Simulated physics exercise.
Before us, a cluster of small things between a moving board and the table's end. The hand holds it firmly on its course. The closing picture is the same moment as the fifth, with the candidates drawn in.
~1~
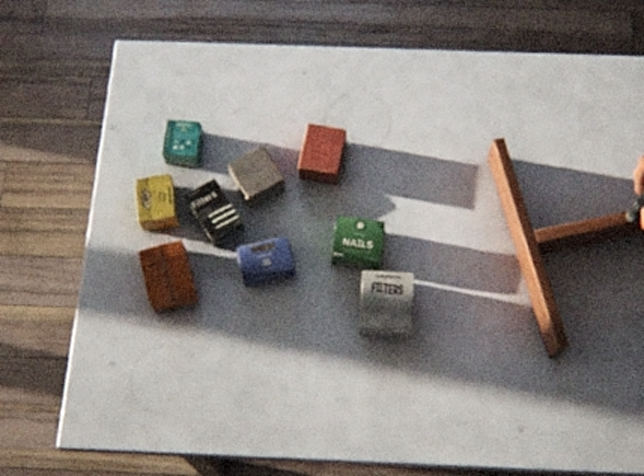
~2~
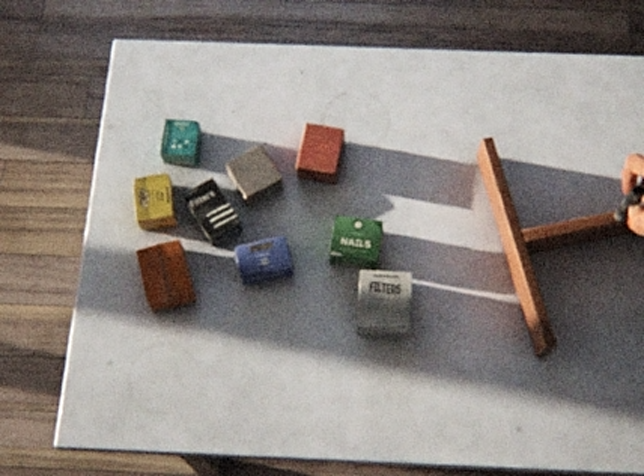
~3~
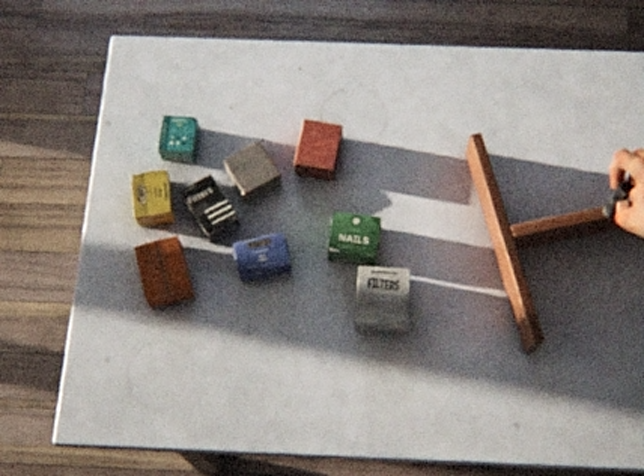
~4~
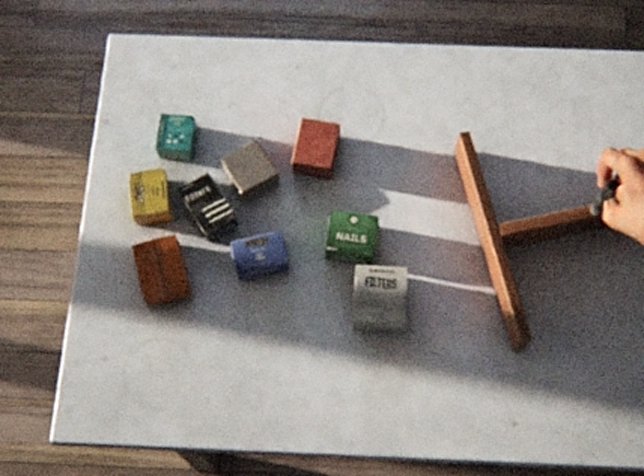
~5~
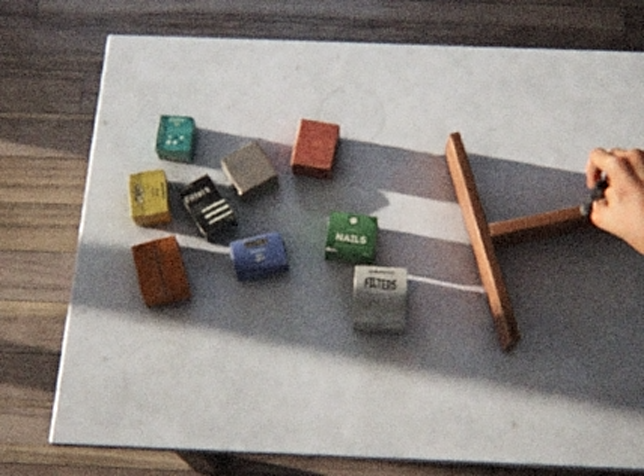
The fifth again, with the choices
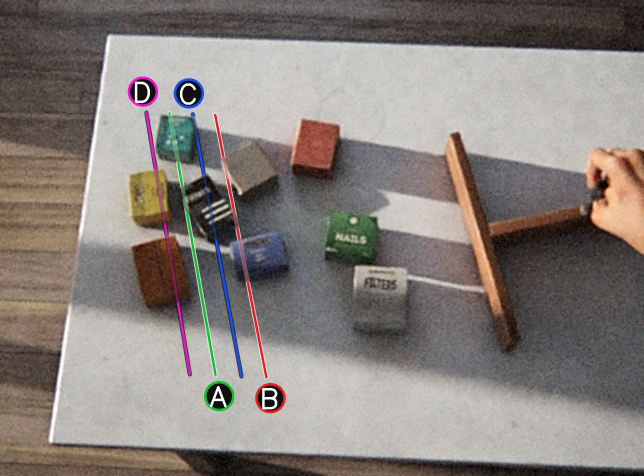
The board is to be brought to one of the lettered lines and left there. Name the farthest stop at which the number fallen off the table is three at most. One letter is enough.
At D, and not beyond.
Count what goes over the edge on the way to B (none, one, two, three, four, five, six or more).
The count is none.
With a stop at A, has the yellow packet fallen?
Yes.
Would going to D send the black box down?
No.
On the marked copy, A at (191, 238); B at (239, 239); C at (216, 238); D at (167, 237).
Following D. Soon after the start, board (369, 227); white box (350, 303); green box (337, 246).
Later, board (254, 223); yellow packet (130, 200); orange box (129, 275).
In the end, board (166, 220); orange box over the edge; yellow packet over the edge; three fallen.
As for the rest, A is within the limit but short; B is within the limit but short; C is within the limit but short.
